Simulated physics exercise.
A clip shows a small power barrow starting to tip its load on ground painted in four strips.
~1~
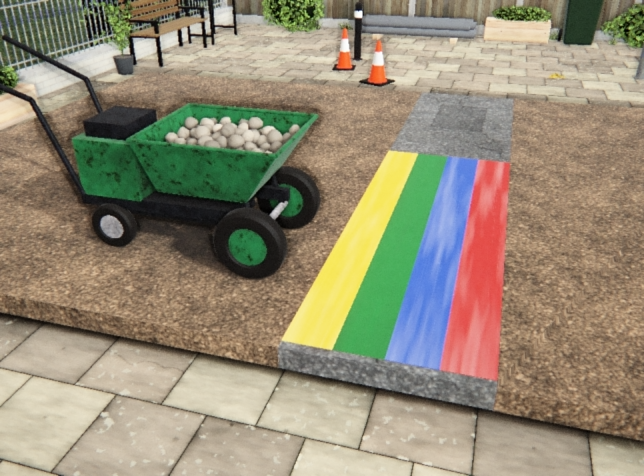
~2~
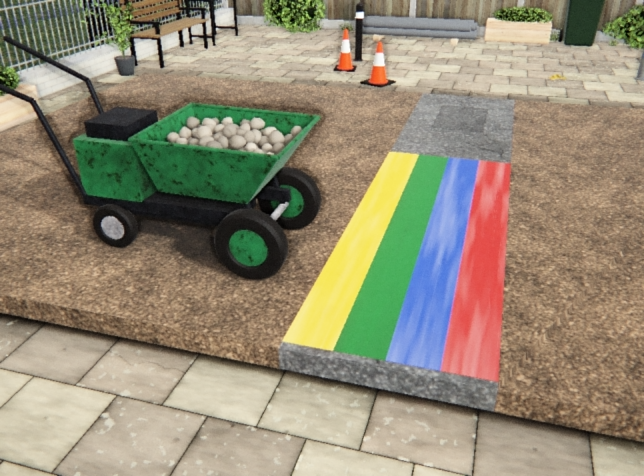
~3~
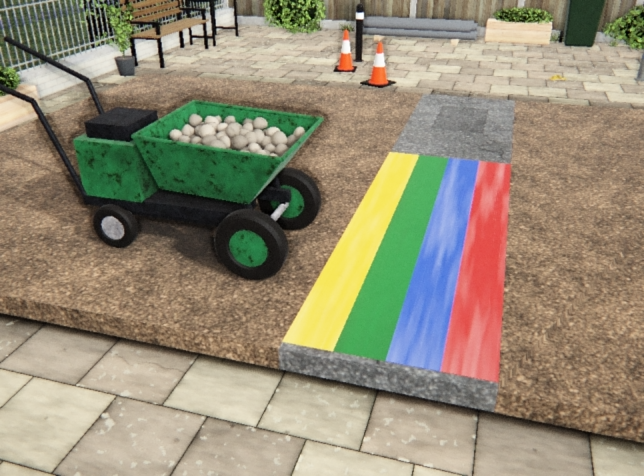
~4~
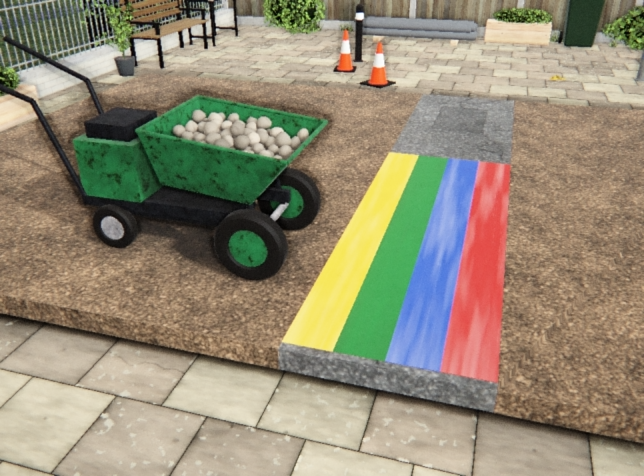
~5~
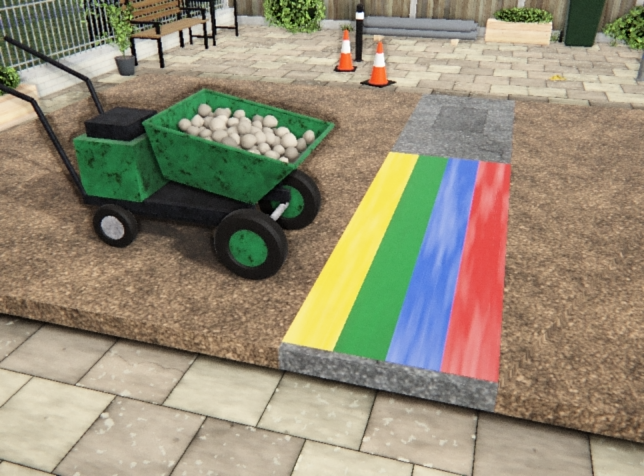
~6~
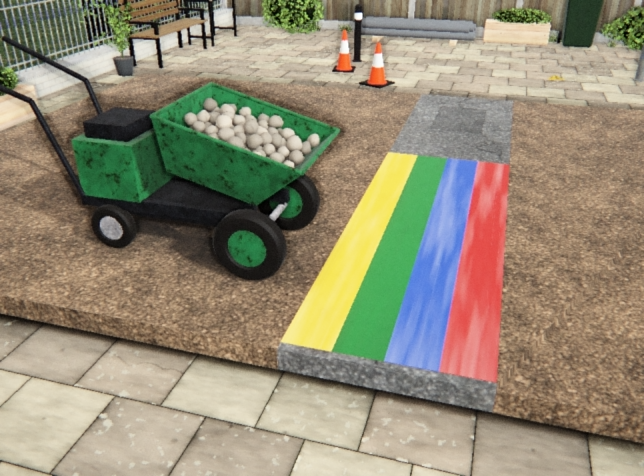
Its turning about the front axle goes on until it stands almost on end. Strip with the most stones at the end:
Green strip.
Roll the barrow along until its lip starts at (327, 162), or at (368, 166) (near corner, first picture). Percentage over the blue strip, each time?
You'd get 30 in a hundred the first time and 10 in a hundred the second.
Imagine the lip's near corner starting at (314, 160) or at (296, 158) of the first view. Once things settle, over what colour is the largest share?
Try one: Blue; try two: The strip in blue.
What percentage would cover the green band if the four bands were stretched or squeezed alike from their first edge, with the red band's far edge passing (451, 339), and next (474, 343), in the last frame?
Shares in turn: 20 %; 30 %.
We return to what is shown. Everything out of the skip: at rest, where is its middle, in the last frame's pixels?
About (414, 261).
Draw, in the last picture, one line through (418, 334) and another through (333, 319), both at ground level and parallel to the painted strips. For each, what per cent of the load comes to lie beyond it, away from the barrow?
Roughly 30 per cent, then roughly 70 per cent.
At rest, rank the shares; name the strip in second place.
In second place: The blue strip.
Shortly afterwards, skip tipped steeply; the whole lot in the skip.
Next, skip tipped right over; the bulk in the skip; a little over the green strip; only a few over the blue strip; only a few falling.
Some moments later, skip tipped right over; near a quarter in the skip; only a few over the yellow strip; near a third over the green strip; near a quarter over the blue strip; a little over the red strip; a little off the paint.
In the end, skip tipped right over; near a quarter in the skip; a little over the yellow strip; near a third over the green strip; near a quarter over the blue strip; a little over the red strip; a little off the paint.
